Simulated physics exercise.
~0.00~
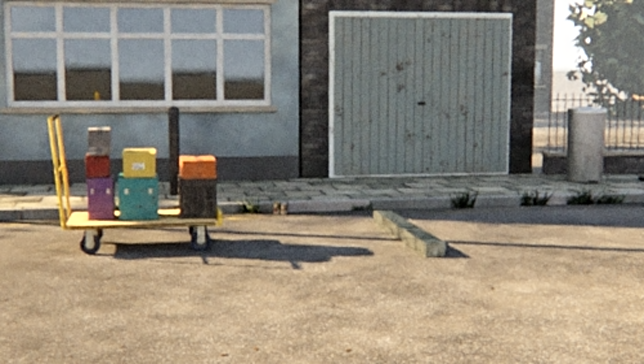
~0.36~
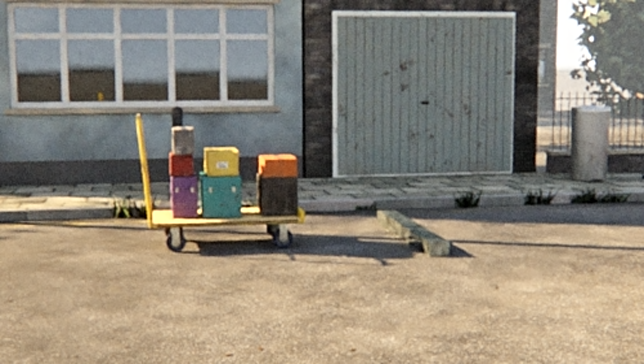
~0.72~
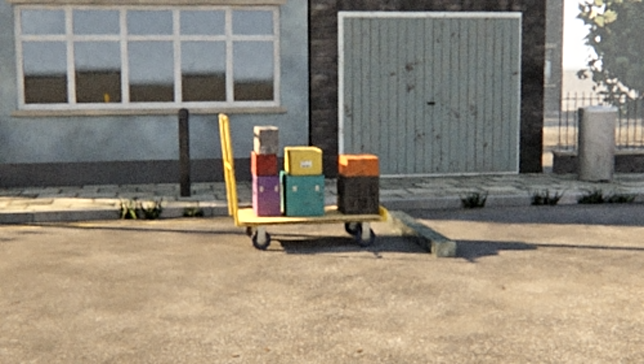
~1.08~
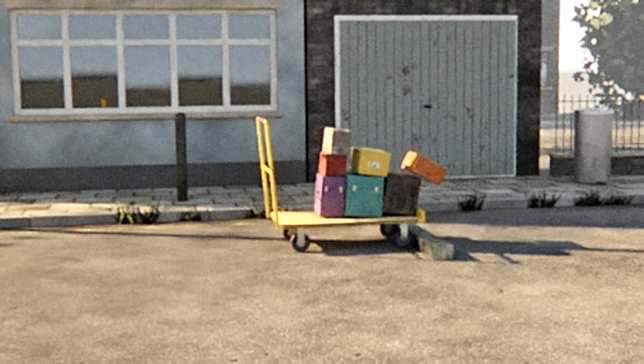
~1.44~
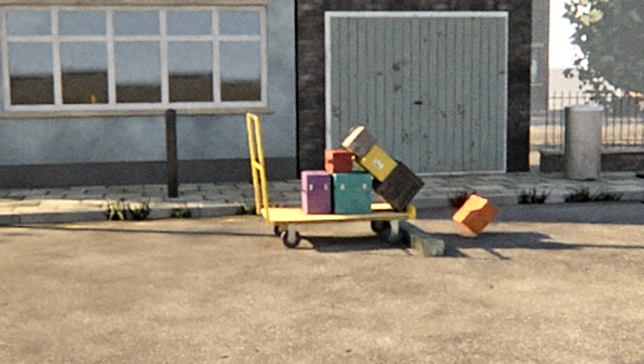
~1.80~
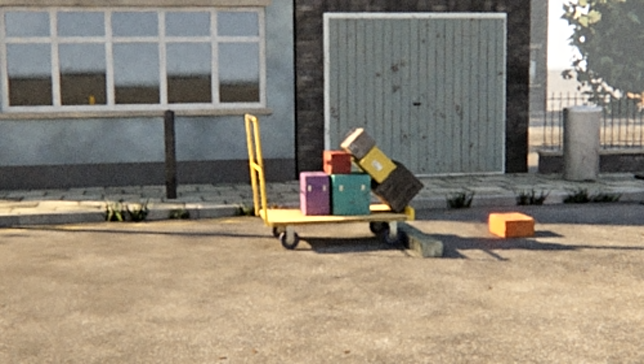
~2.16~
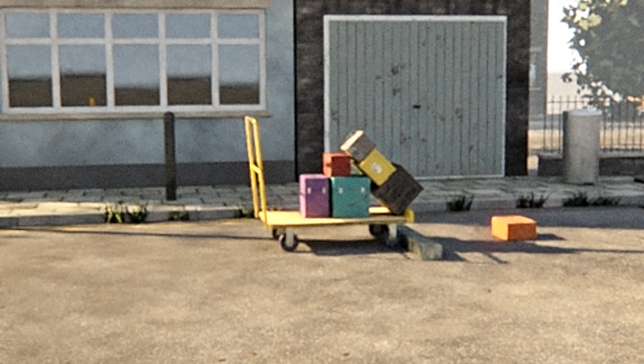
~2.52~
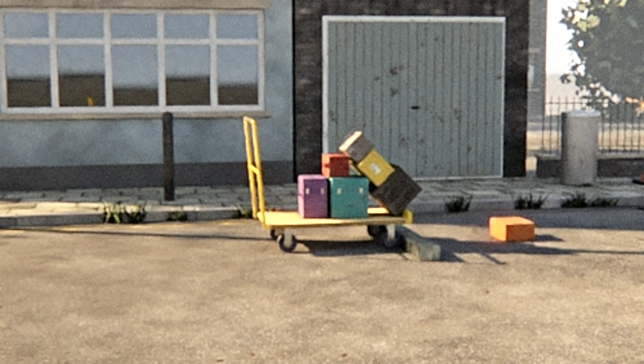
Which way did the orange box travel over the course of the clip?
The orange box moved to the right, first riding on the cart and then tumbling off its front end onto the ground.
In front of a garage, a yellow flat cart stacked with coloured boxes rolled right and stopped against a beam on the ground. The orange box tumbled off the front onto the ground, while the others shifted and leaned but stayed aboard.
